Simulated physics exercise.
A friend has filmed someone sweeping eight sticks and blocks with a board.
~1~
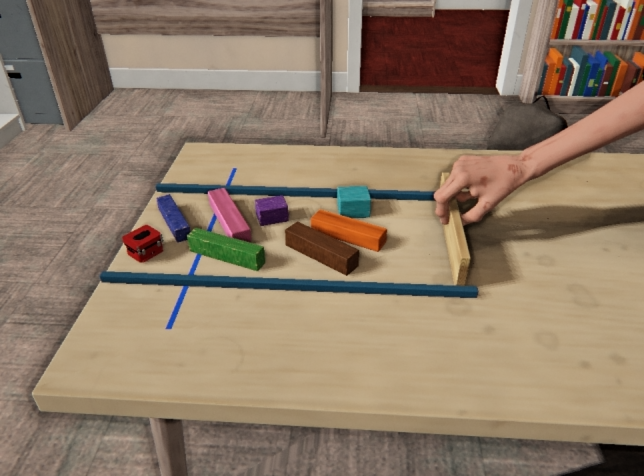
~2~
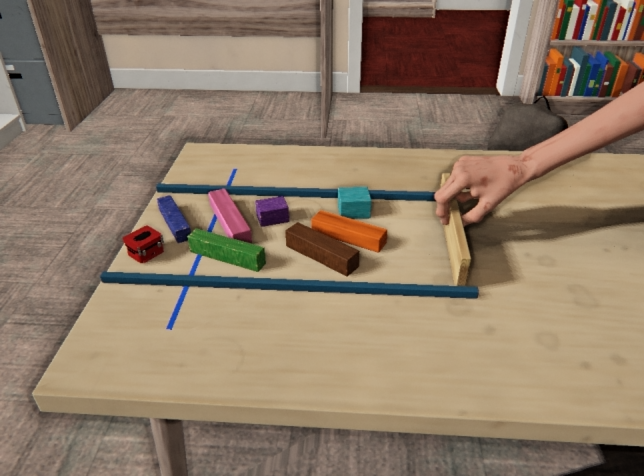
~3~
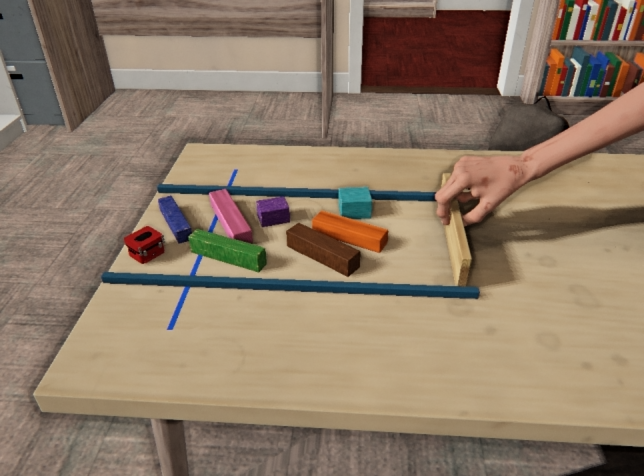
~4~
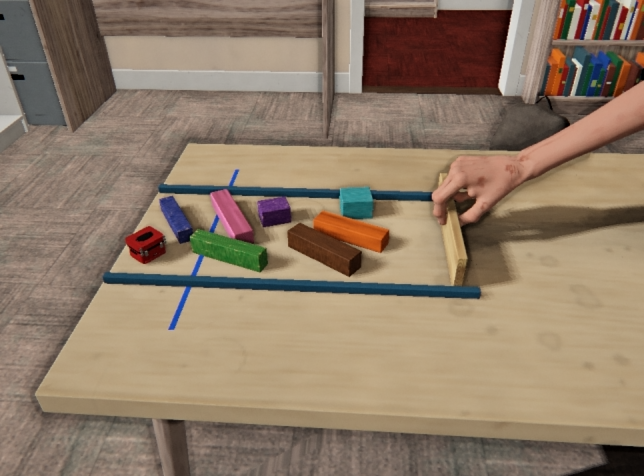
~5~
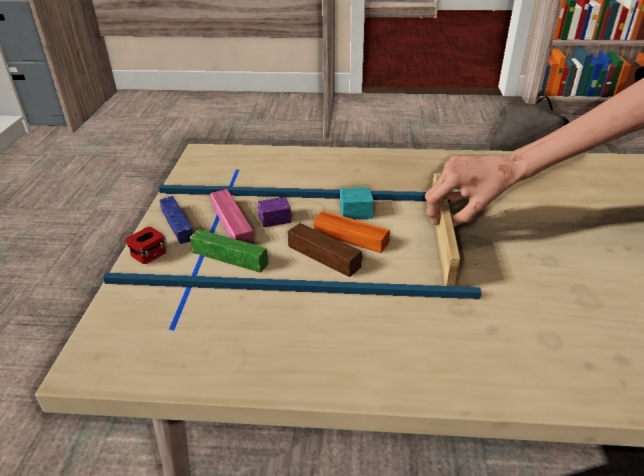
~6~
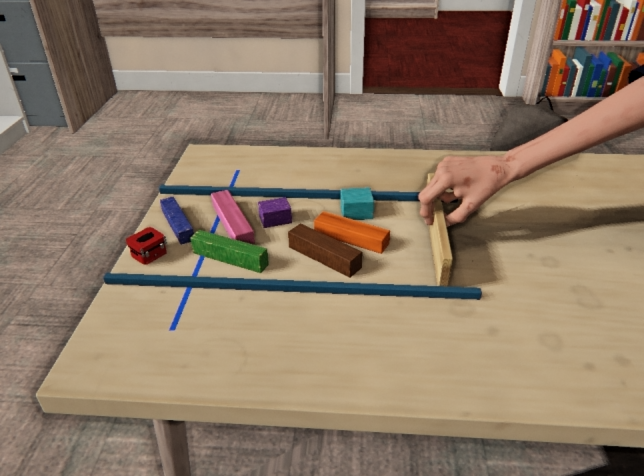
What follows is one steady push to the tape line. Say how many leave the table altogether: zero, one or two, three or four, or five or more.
Outcome: The number that fall off is one or two.
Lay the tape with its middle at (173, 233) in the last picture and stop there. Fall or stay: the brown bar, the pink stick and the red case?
The brown bar survives; the pink stick is lost; the red case drops off.
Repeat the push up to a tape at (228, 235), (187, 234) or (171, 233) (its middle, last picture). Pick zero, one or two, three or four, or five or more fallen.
One after another: None; either three or four; five or more.
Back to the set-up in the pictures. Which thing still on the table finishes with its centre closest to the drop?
The pink stick.
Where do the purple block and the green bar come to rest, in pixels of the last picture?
First (183, 193), then (149, 256).
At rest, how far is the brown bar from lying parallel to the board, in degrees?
Near 35 degrees.
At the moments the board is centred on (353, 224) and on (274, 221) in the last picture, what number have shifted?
The counts are 4 and 6.
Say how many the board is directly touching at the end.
In contact: 3.
A little later, none off yet; red case at rest near (147, 247); blue bar at rest near (177, 219); pink stick at rest near (232, 218).
Next, none off yet; red case at rest near (147, 247); blue bar at rest near (177, 219); pink stick shifted a little near (214, 219).
When it is over, the number that fall off is one or two; down, blue bar and red case.
